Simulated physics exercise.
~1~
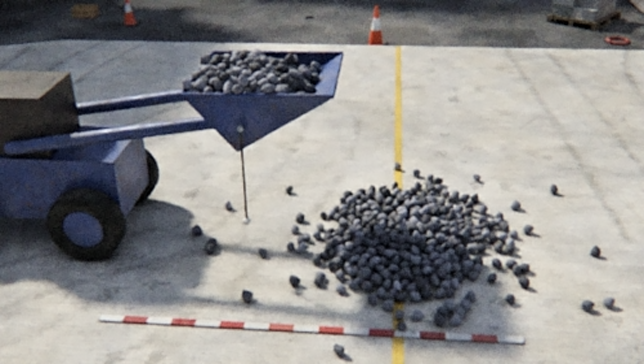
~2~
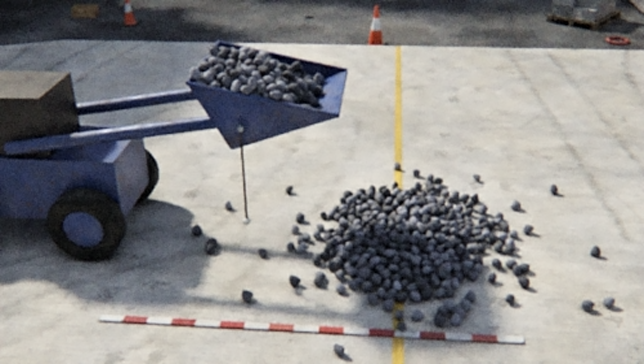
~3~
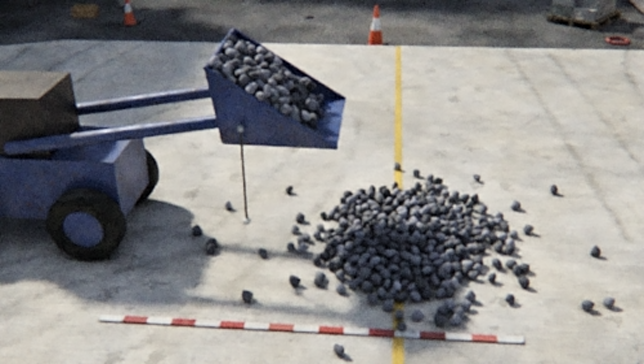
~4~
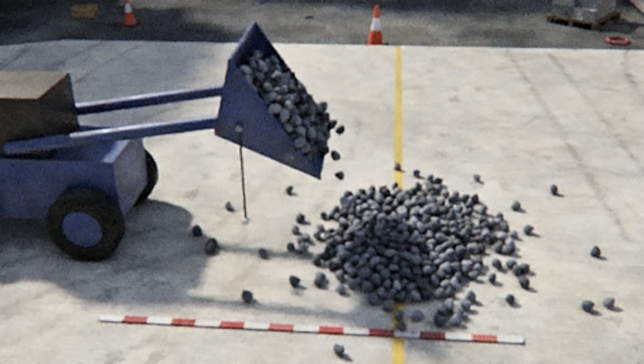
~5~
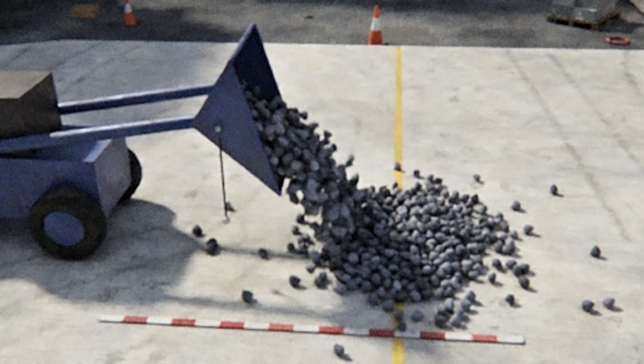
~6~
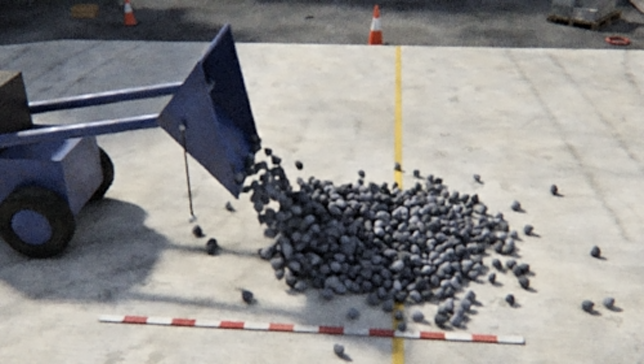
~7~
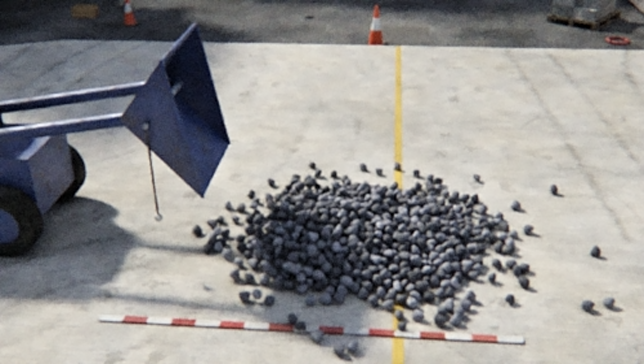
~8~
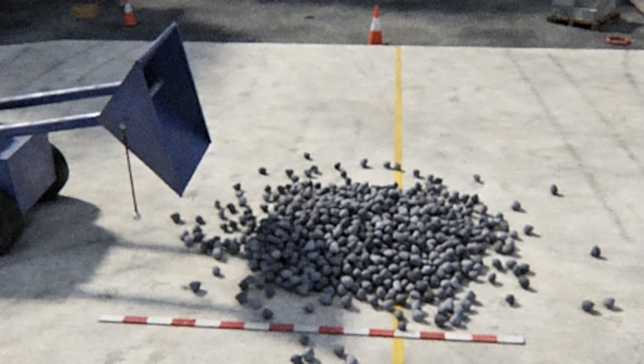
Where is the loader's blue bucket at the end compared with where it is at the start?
At the end the blue bucket is farther to the left, well away from its starting place near the yellow line.
